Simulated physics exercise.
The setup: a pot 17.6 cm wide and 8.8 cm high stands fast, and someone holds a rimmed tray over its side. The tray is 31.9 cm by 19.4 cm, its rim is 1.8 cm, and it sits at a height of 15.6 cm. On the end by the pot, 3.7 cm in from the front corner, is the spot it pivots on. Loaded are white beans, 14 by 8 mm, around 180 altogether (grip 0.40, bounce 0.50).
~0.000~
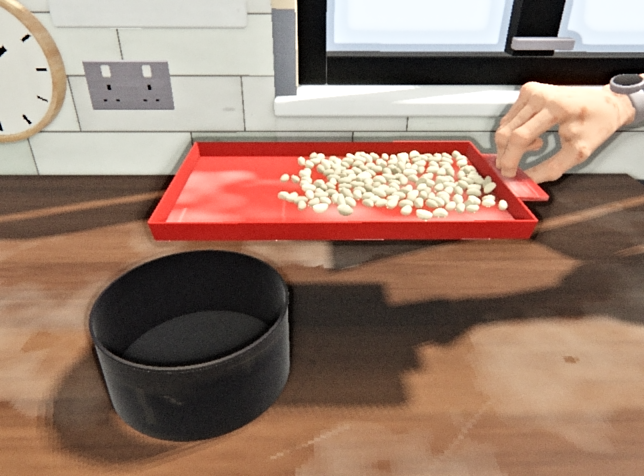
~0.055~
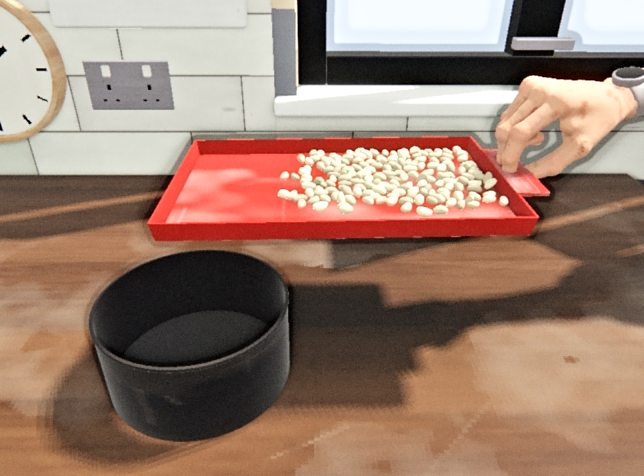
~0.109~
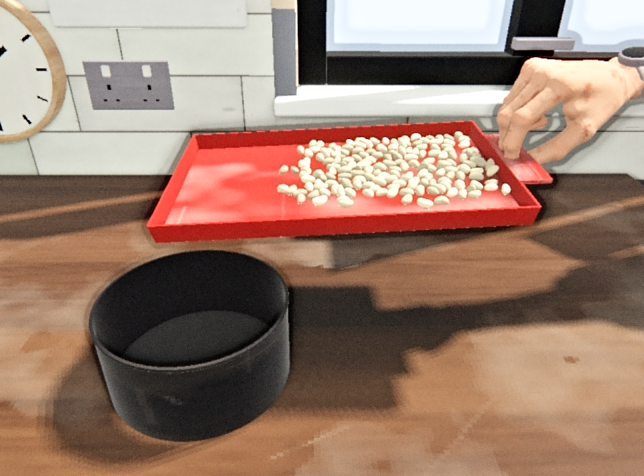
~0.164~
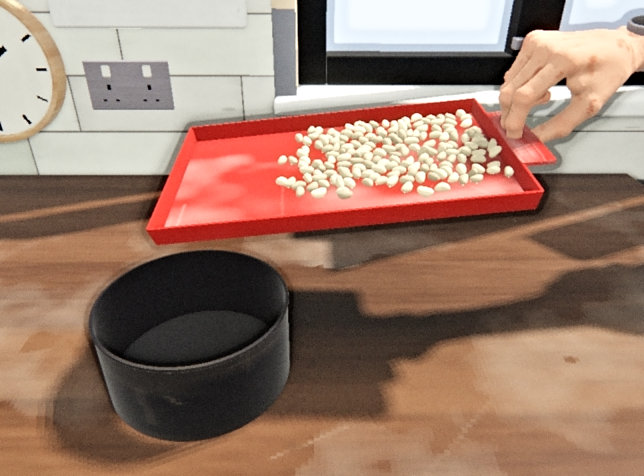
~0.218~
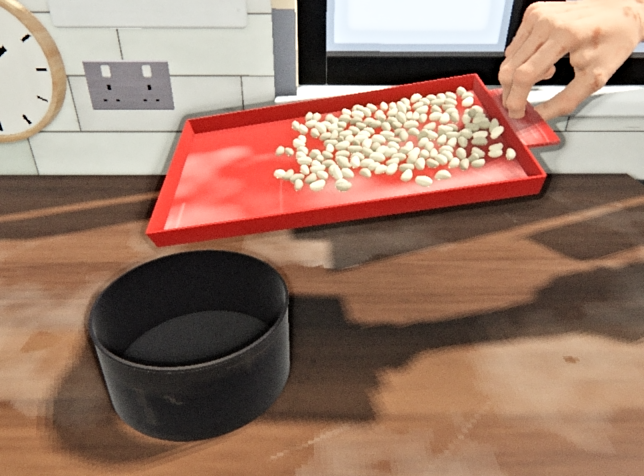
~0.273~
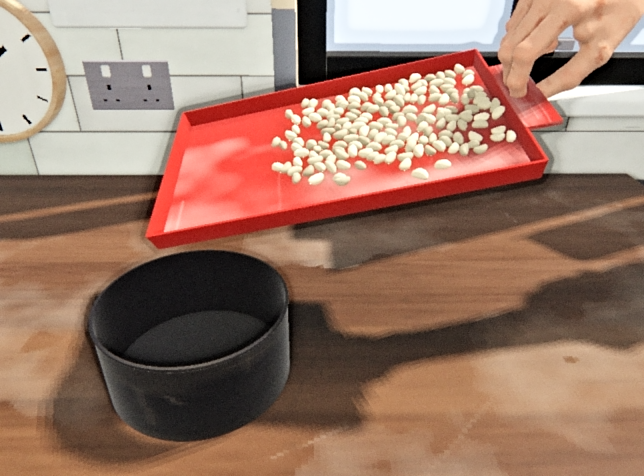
A hand lifts the right end of a red tray of white beans, tilting it leftward.
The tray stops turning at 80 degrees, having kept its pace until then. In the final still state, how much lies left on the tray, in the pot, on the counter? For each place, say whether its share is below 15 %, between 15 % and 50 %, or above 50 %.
Tray: Below 15 %; pot: Above 50 %; counter: Below 15 %.
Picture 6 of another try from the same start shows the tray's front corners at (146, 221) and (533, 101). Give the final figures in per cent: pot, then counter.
Pot 5; counter 65.
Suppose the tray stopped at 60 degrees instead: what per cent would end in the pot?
55 per cent.
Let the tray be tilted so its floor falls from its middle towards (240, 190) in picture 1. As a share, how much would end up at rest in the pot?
That would be close to 5 per cent.
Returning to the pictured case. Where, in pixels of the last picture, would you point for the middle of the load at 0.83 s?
Roughly pixel (172, 243).
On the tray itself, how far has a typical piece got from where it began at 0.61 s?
About 10 cm.
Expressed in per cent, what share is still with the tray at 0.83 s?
Of the load, some 70 percent.
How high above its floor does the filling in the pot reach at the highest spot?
Roughly 2.5 cm up.
Then, at 0.61 s, tilt 49 degrees; the tray holds 100 %, the pot 0 %.
Then, at 0.83 s, tilt 69 degrees; the tray holds 70 %, the pot 10 %.
Then, at 1.17 s, tilt 80 degrees; the tray holds 15 %, the pot 75 %.
In the end, at 2.1 s, tray 5 %, pot 85 %, counter 5 %.
